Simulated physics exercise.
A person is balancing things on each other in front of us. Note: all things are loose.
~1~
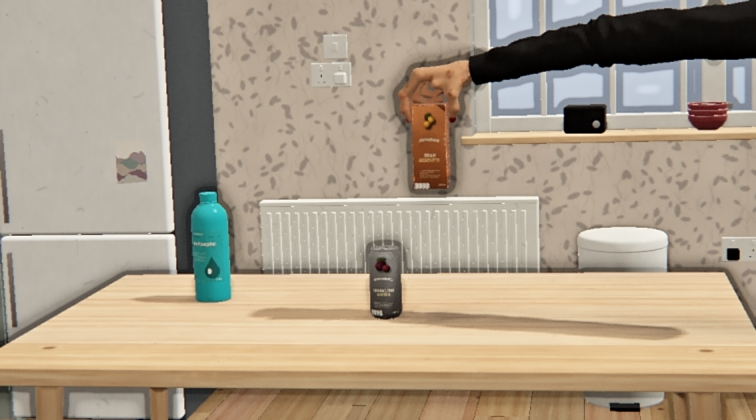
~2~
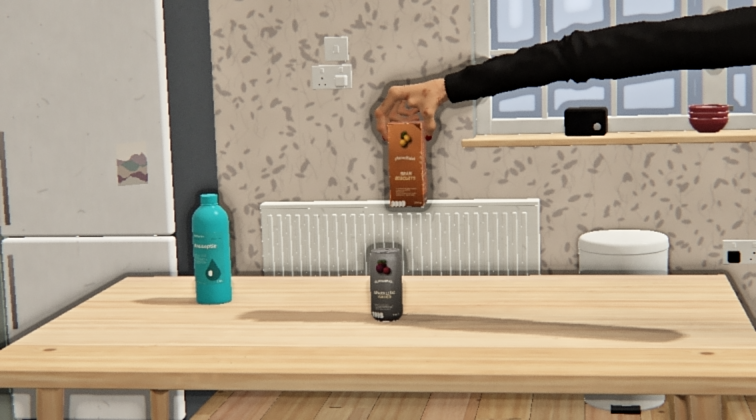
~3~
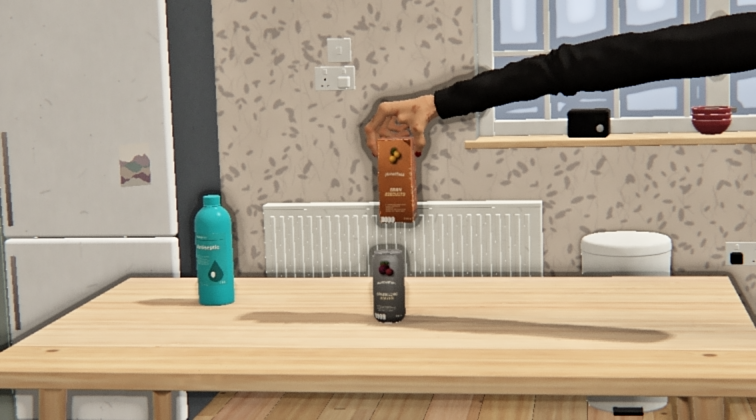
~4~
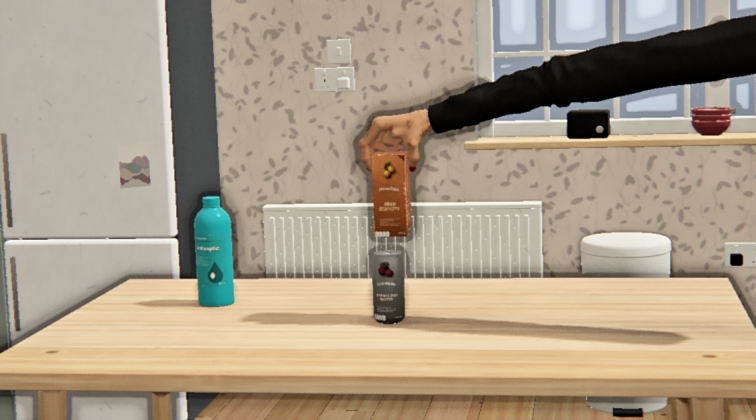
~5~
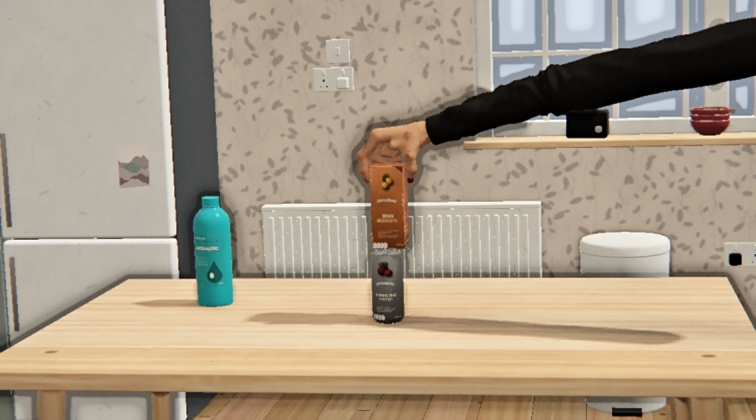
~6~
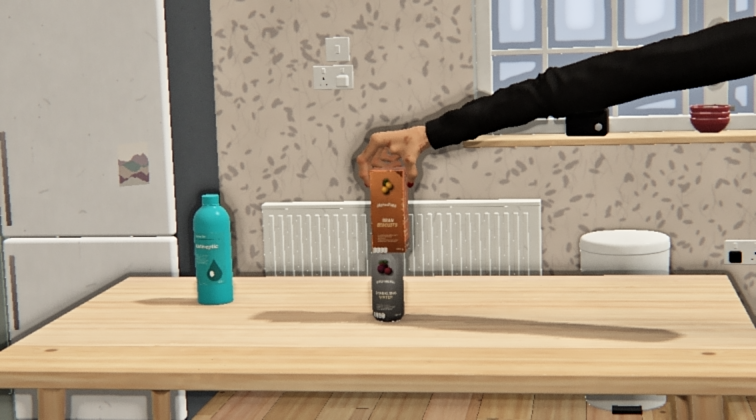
At first, a hand reaching in from the right holds an orange carton in the air above a dark can on a wooden table, with a turquoise bottle standing to the left. The hand moves the carton left and lowers it until it sits on top of the can, still gripped.
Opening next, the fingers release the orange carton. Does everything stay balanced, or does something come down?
My prediction: Steady.
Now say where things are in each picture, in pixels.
On its way; orange carton (431, 145); turquoise bottle (211, 247), in the first frame.
On its way; orange carton (408, 163); turquoise bottle (212, 249), in the second frame.
On its way; orange carton (398, 179); turquoise bottle (214, 250), in the third frame.
On its way; orange carton (392, 194); turquoise bottle (214, 251), in the fourth frame.
On its way; orange carton (390, 205); turquoise bottle (213, 251), in the fifth frame.
Set down, still held; orange carton (390, 210); turquoise bottle (213, 249), in the sixth frame.
Then, 0.20 s past the last view, nothing moves.
Then, 0.50 s past the last view, orange carton resting near (390, 210).
Finally, all 3 still in place. Final places as the last picture's camera would see them, orange carton near (390, 210). The pile keeps its balance.
